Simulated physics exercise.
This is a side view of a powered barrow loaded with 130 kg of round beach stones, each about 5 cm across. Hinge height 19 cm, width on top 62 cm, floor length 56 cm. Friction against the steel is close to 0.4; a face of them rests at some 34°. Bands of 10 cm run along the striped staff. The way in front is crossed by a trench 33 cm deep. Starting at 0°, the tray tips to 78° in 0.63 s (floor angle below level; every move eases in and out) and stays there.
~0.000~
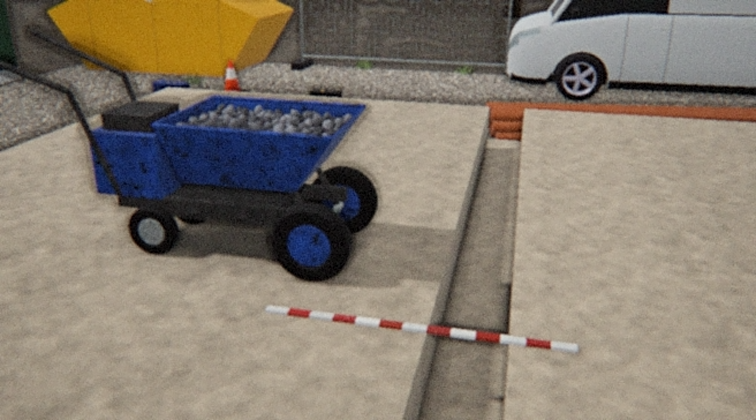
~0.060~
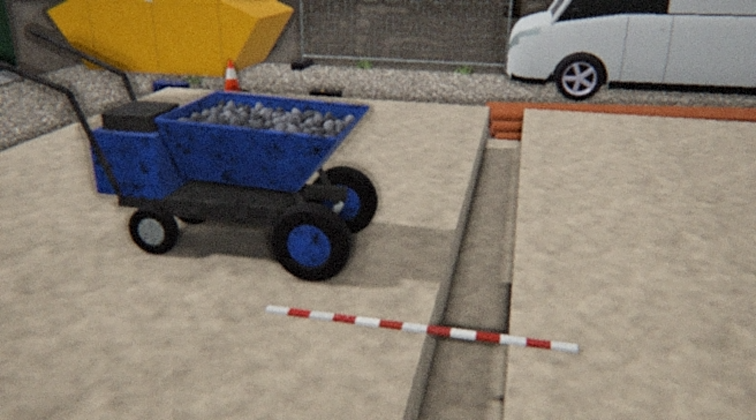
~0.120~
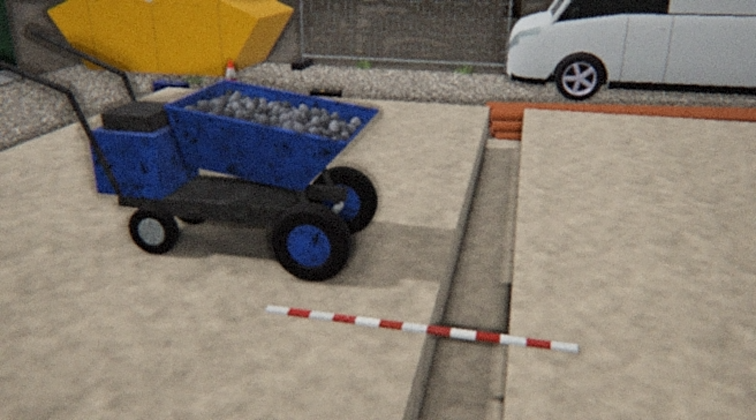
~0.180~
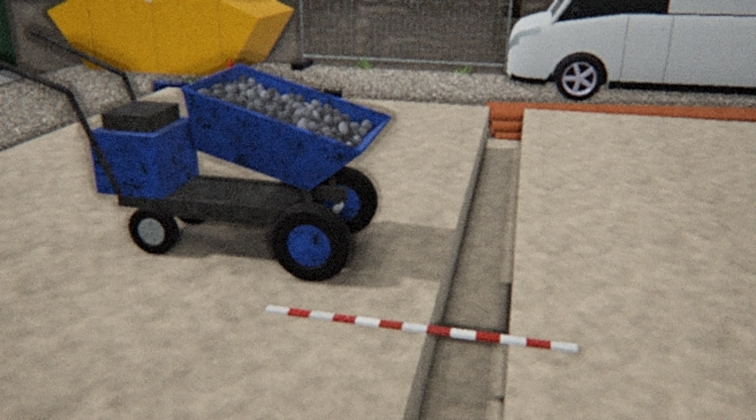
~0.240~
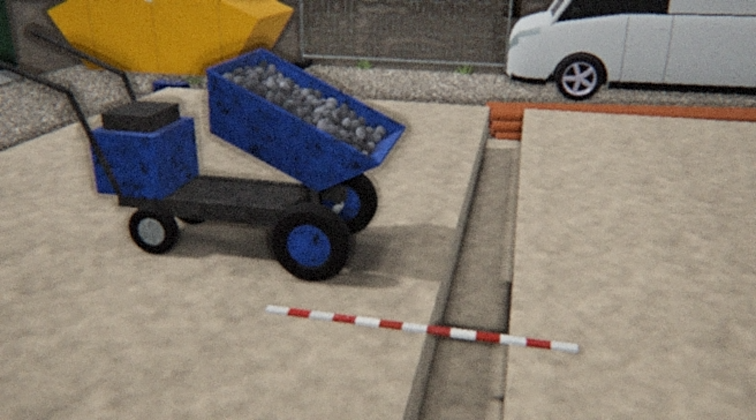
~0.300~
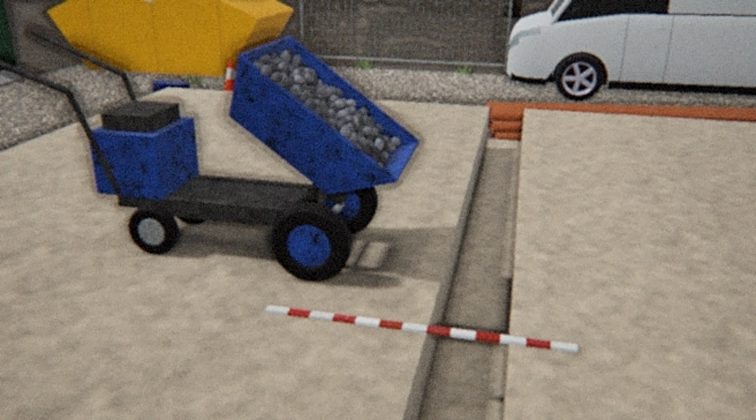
A blue powered barrow loaded with round grey stones stood still beside a narrow trench while its tray tilted steadily, the back end rising and the front lip dipping toward the right.
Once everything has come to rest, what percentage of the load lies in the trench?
78 %.
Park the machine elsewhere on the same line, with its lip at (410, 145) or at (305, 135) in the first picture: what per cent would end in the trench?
Roughly 10 percent for the first, and 90 percent for the second.
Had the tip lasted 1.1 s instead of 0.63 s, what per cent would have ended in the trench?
It would come to roughly 95 per cent.
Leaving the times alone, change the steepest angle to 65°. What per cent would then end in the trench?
Roughly 75%.
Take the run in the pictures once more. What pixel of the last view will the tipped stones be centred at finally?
I'd point somewhere around (488, 313).
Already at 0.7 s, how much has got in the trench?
55 per cent or so by then.
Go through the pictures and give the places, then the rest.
In the first picture, lip at (332, 139), floor tilted 0°, highest stones at (274, 117).
In the second picture, lip at (336, 140), floor tilted 2°, highest stones at (266, 115); the stones move at 0.5 m/s on average.
In the third picture, the tray is at 7°, its lip at (347, 144); the top of the load is at (234, 101); the stones move at 1.0 m/s on average.
In the fourth picture, the tray is at 15°, its lip at (362, 152); the top of the load is at (240, 87); the stones move at 1.4 m/s on average.
In the fifth picture, lip at (379, 165), floor tilted 25°, highest stones at (256, 73); the stones move at 1.7 m/s on average.
In the sixth picture, lip at (396, 181), floor tilted 36°, highest stones at (280, 60); the stones move at 1.8 m/s on average.
After 0.5 s the floor is at 65°; 100 % in the tray; the foremost stones are at (427, 198).
After 0.7 s the floor is at 78°; 45 % in the tray, 53 % in the trench, 1 % past the trench; the foremost stones are at (520, 268).
After 1.1 s the floor is at 78°; 2 % in the tray, 1 % short of the trench, 74 % in the trench, 23 % past the trench; the foremost stones are at (732, 287).
After 3.0 s the floor is at 78°; 0 % in the tray, 78 % in the trench, 22 % past the trench; the foremost stones are past the picture's edge.
